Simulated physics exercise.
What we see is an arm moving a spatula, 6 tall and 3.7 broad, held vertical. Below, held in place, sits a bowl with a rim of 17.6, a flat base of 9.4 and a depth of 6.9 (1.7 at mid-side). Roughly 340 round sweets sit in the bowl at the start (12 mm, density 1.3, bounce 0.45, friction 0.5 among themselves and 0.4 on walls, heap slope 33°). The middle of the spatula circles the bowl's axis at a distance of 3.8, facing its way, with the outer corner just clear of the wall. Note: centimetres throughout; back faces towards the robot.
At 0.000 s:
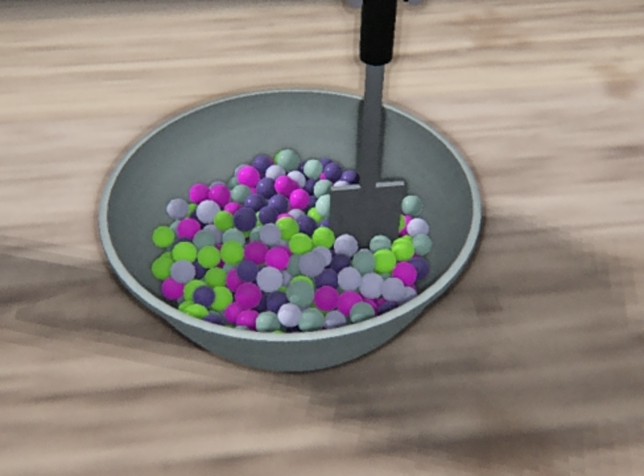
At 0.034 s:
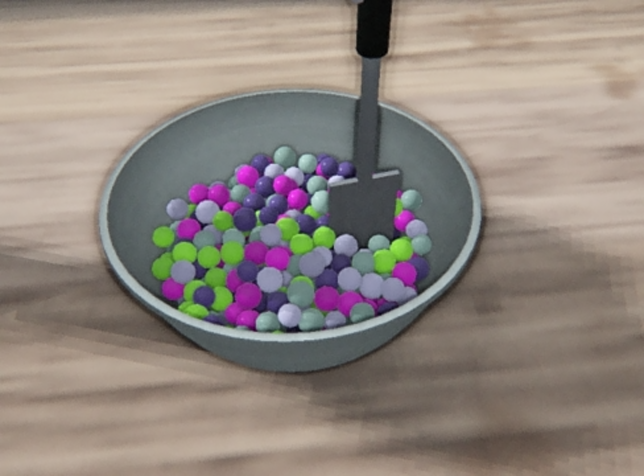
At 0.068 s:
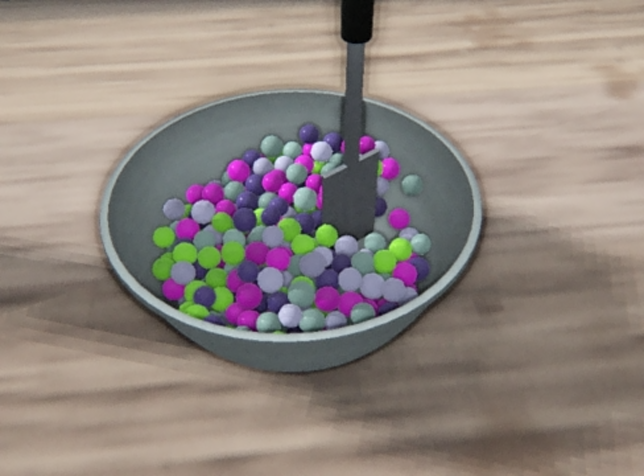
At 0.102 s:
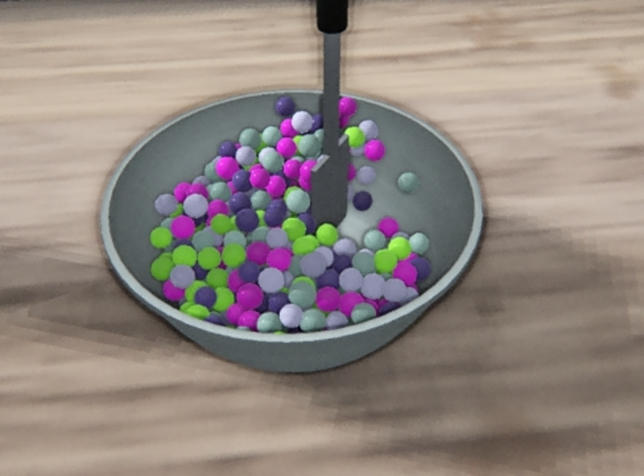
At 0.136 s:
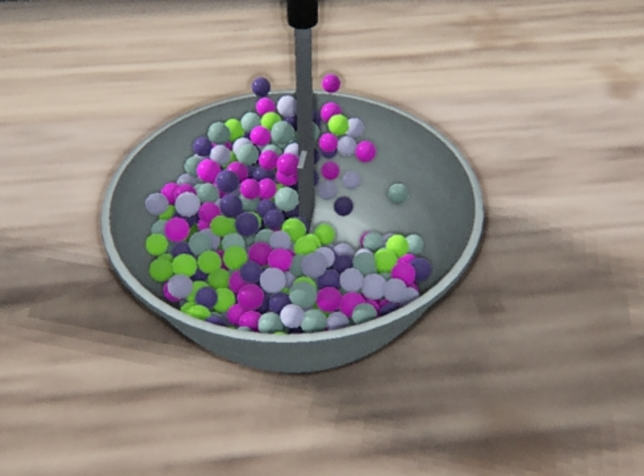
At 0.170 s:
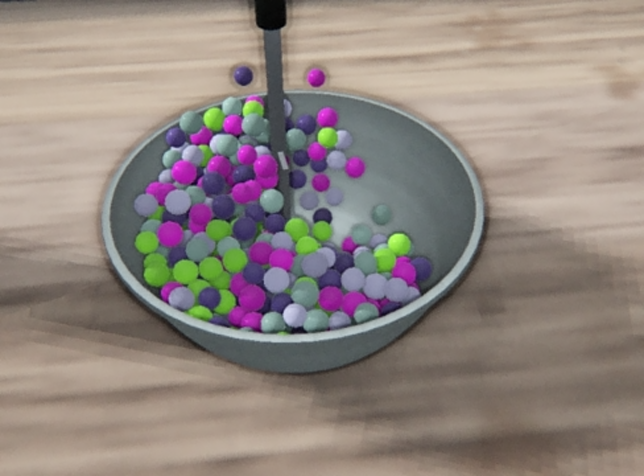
On a wooden surface, a dark spatula swept through a gray bowl of purple, pink, green and gray sweets, moving back and leftward, piling them up at the rear while two popped above the rim.
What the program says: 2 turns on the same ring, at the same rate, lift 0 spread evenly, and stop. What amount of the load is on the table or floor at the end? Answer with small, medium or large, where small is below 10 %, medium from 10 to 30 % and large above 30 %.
It is medium.
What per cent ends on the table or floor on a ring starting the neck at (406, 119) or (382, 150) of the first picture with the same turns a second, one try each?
Roughly 30 and 25 per cent.
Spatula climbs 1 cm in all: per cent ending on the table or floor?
15 %.
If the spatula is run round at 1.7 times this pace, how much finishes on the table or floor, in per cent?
Some 45 per cent.
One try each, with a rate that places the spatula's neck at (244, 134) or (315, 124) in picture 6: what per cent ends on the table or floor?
It comes to close to 30 per cent and close to 10 per cent.
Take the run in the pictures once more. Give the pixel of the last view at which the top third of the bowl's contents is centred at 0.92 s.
In the last picture it sits around (267, 297).
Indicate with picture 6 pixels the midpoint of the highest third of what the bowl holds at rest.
(342, 182).
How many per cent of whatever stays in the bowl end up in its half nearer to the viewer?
Estimate: Some 35 %.
After 0.55 s, 341° round, highest piece 9 above the table; 318 in the bowl, 22 on the table or floor, 5 in flight or on the tool.
After 0.92 s, 225° round, highest piece 8 above the table; 292 in the bowl, 45 on the table or floor, 8 in flight or on the tool.
After 1.31 s, 0° round, highest piece 7 above the table; 275 in the bowl, 69 on the table or floor, 1 in flight or on the tool.
After 2.01 s, 0° round, highest piece 7 above the table; 275 in the bowl, 70 on the table or floor.
In the end, 275 in the bowl, 70 on the table or floor. That is 20 % on the table or floor.
